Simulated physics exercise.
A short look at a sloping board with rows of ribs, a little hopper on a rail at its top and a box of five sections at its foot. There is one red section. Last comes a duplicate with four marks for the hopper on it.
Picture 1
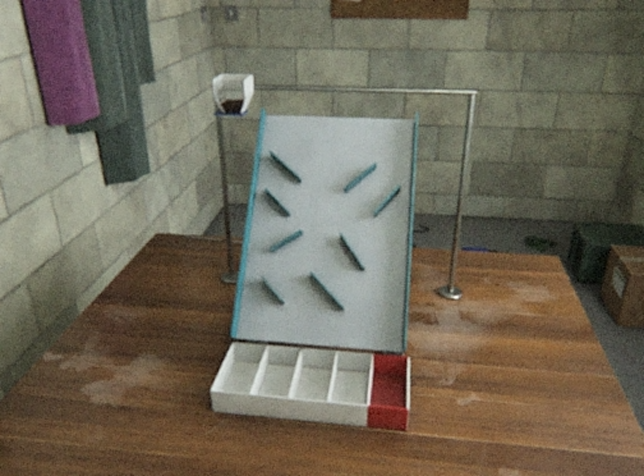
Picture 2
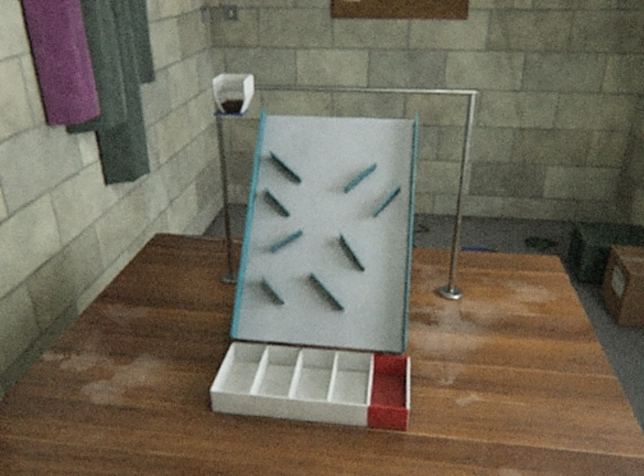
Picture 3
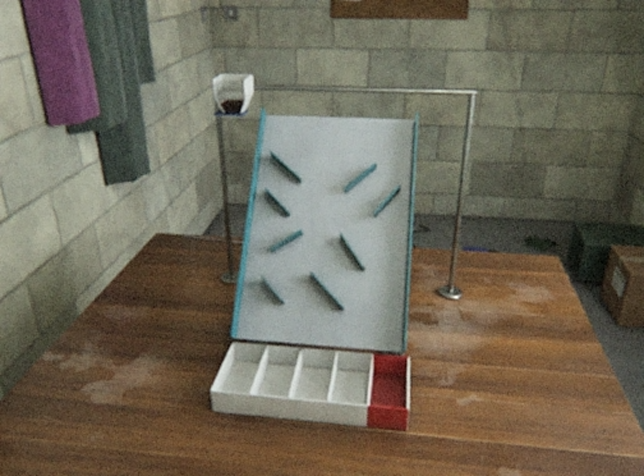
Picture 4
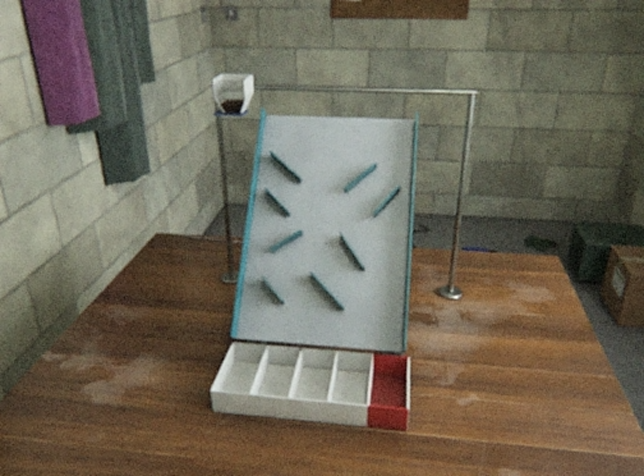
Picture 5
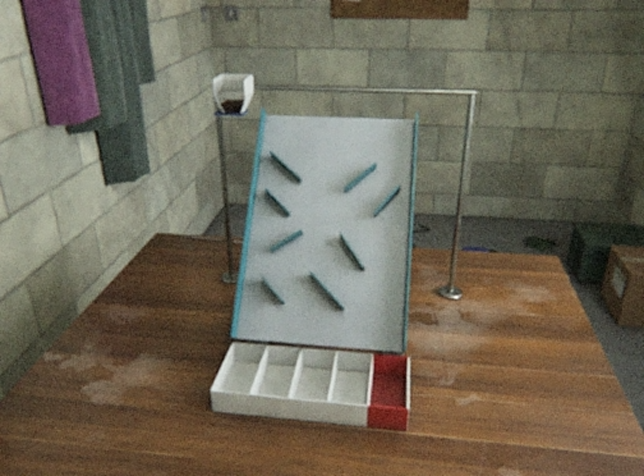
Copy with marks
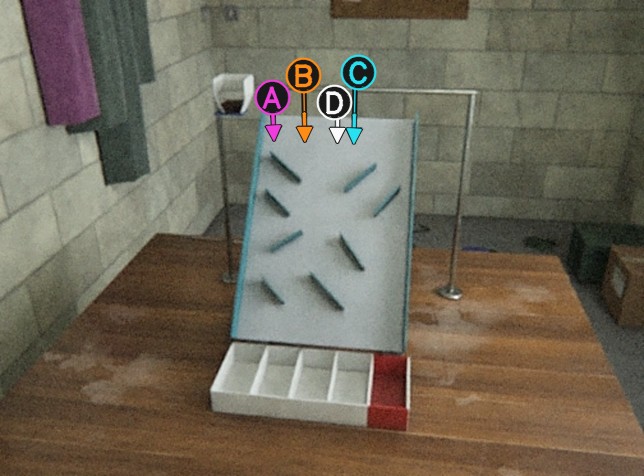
A sloping board with ribs stands above a five-section box, and nothing visibly moves.
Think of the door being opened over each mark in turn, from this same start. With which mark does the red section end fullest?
B beats the others.
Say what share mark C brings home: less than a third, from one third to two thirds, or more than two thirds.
Less than a third.
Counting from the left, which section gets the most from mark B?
The fifth from the left.
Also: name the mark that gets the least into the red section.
C it is.
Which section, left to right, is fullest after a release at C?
The second from the left.
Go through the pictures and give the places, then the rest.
The first frame shows hopper at (235, 106), allspice berries, door shut.
The second frame shows ribs (270, 151) to (300, 178), (344, 189) to (376, 163), (265, 188) to (288, 212).
The third frame shows ribs (374, 213) to (400, 185), (270, 249) to (301, 230), (341, 233) to (364, 267).
The fourth frame shows ribs (261, 276) to (282, 301), (310, 271) to (343, 307).
The fifth frame shows red section at (387, 416), number 5 of 5 from the left.
On the marked copy, mark A meets the board at (273, 135); mark B meets the board at (304, 136); mark C meets the board at (353, 138); mark D meets the board at (337, 137).
Choosing A, about a third in the red section, about half in other sections, a small part outside the box.
Choosing B, about two thirds in the red section, about a quarter in other sections.
Choosing C, about a quarter in the red section, about two thirds in other sections, a small part outside the box.
Choosing D, about a third in the red section, about two thirds in other sections, a stray few outside the box.
